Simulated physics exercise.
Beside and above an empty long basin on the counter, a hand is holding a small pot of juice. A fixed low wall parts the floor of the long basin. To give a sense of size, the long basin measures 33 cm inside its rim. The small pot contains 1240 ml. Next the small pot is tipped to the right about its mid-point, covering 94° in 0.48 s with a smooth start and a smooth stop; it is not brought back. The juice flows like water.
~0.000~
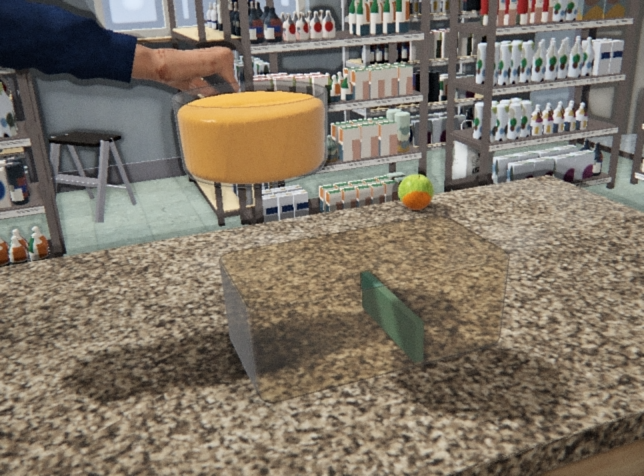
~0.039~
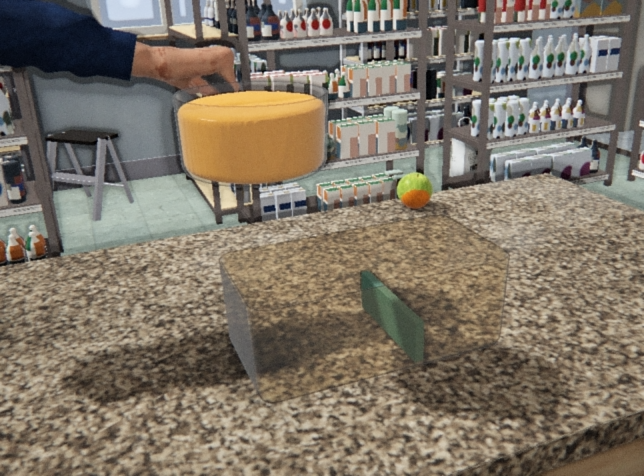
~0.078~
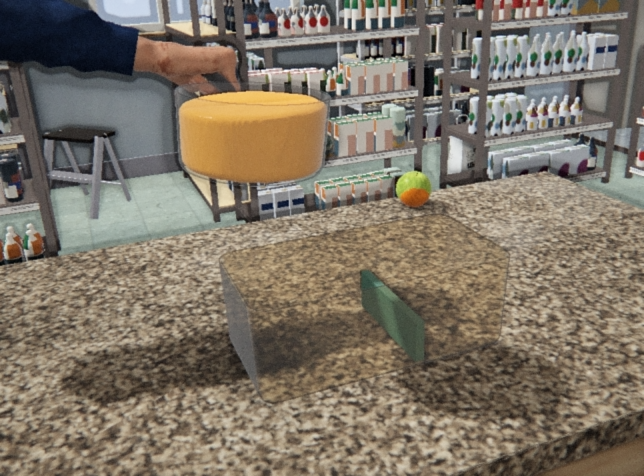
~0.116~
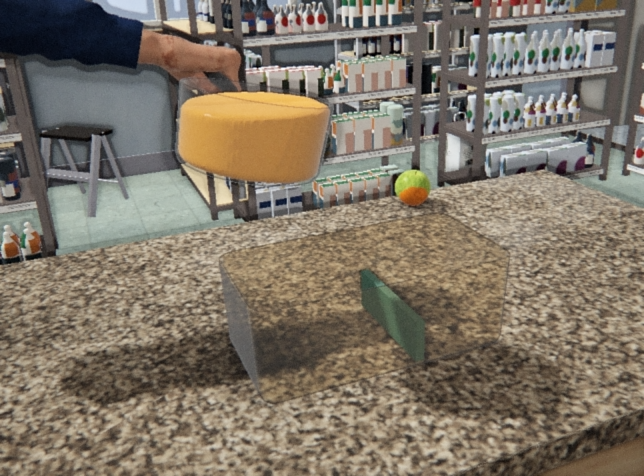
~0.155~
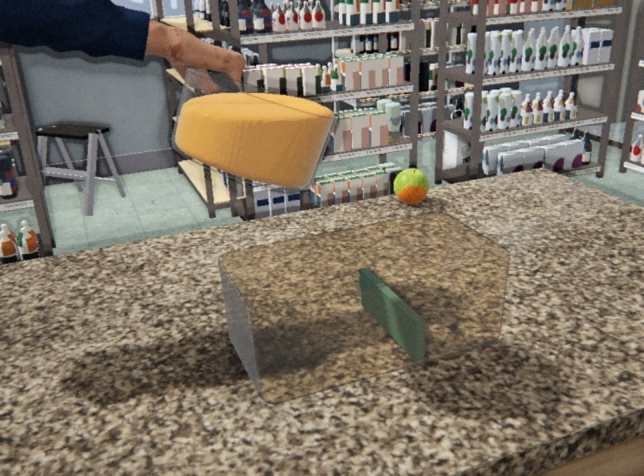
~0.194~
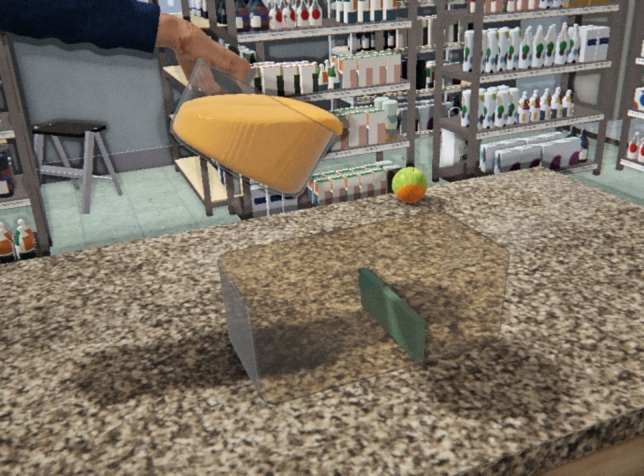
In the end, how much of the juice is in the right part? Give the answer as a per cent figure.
Roughly 22 percent is in the right part.
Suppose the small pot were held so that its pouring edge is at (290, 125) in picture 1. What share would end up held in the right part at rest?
It would then come to around 5 percent.
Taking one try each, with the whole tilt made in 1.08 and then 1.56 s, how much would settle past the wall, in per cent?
Try 1: Approx. 50 %; try 2: Approx. 50 %.
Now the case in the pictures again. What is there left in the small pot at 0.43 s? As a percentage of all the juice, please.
Portion remaining: Approx. 32 per cent.
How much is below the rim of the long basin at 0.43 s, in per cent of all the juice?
At that time the basin holds about 16 per cent of the liquid.
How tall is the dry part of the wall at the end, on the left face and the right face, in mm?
The left comes to roughly 28 mm and the right to roughly 42 mm.
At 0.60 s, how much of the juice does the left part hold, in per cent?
Roughly 56 in a hundred.
Then, 0.43 s in, the tilt is 92° and 32 per cent is still to pour, 10 is left of the wall and 6 right of it.
Then, 0.60 s in, the tilt is 94° and 10 per cent is still to pour, 55 is left of the wall and 23 right of it.
Then, 0.78 s in, the tilt is 94° and 4 per cent is still to pour, 56 is left of the wall and 20 right of it.
Then, 0.98 s in, the tilt is 94° and 1 per cent is still to pour, 70 is left of the wall and 21 right of it.
Finally, 72 per cent lies left of the wall, 22 right of it and 6 outside.
